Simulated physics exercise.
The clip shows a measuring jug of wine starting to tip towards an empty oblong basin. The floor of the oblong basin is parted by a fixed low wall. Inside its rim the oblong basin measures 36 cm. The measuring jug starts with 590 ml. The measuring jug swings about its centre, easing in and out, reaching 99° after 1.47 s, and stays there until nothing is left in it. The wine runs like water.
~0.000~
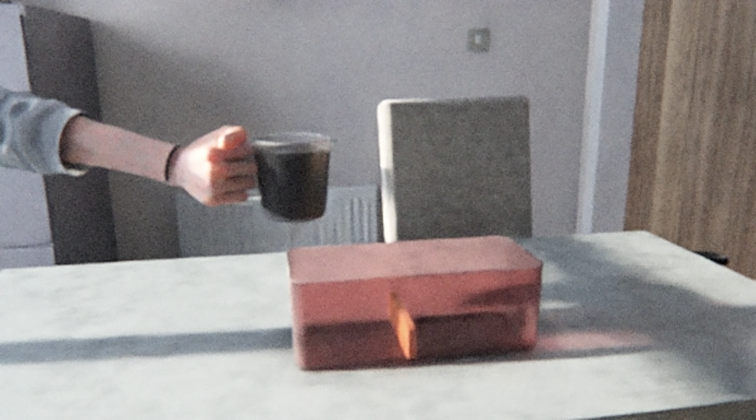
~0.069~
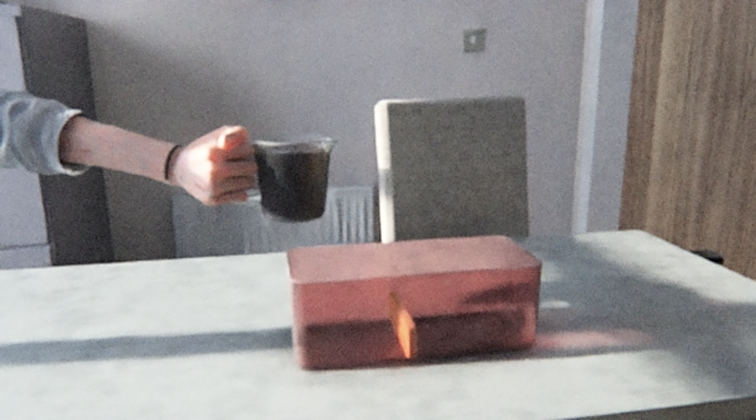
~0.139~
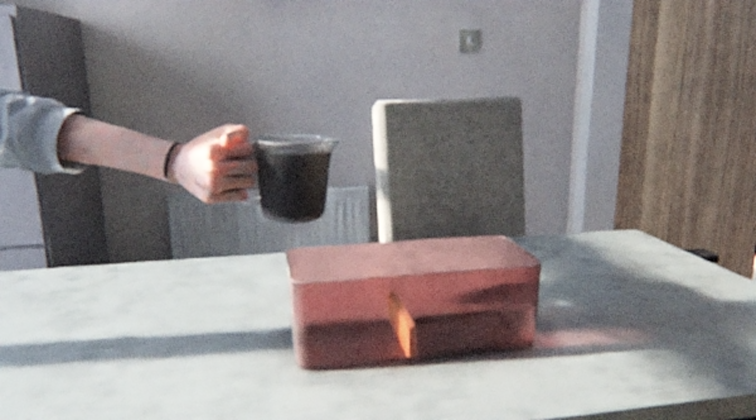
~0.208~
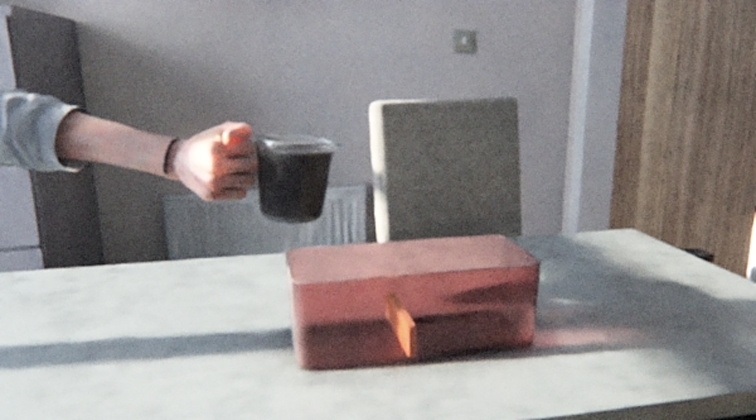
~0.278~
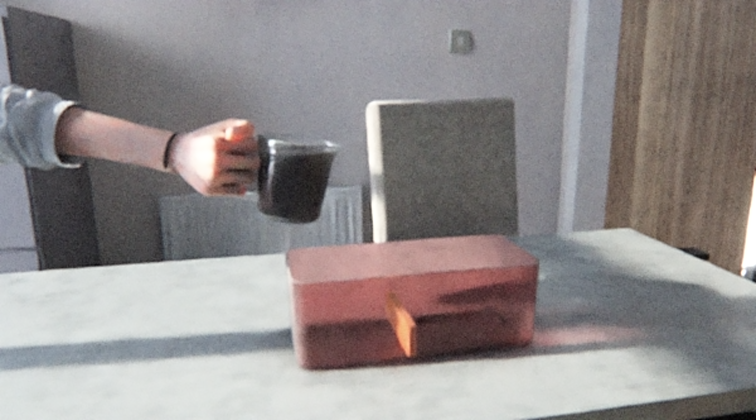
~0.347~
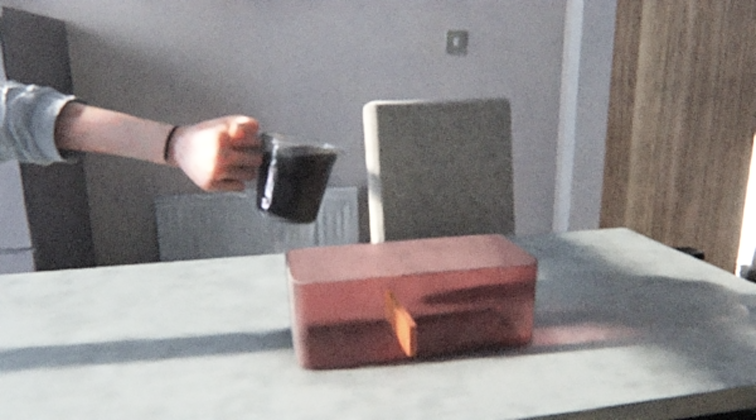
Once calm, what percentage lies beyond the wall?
About 28 per cent.
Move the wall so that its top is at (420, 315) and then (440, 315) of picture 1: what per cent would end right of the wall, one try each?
First 10, then 15 per cent.
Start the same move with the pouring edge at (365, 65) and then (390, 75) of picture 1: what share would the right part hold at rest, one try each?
First 95, then 95 per cent.
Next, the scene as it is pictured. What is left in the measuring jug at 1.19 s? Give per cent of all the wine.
About 26 per cent.
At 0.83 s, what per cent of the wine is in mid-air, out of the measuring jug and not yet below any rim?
About 14 per cent.
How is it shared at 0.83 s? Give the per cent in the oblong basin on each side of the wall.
Some 7 per cent left and 2 right.
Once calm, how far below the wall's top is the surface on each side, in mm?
Some 28 mm on the left and 40 mm on the right.
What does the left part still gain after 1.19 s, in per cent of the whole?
About 38 per cent.
Then, 0.83 s in, the tilt is 60° and 77 per cent is still to pour, 7 is left of the wall and 2 right of it.
Then, 1.19 s in, the tilt is 90° and 26 per cent is still to pour, 33 is left of the wall and 25 right of it.
Then, 1.56 s in, the tilt is 99° and 2 per cent is still to pour, 67 is left of the wall and 28 right of it.
Then, 1.97 s in, the tilt is 99° and 0 per cent is still to pour, 71 is left of the wall and 29 right of it.
Finally, 71 per cent lies left of the wall, 28 right of it and 1 outside.
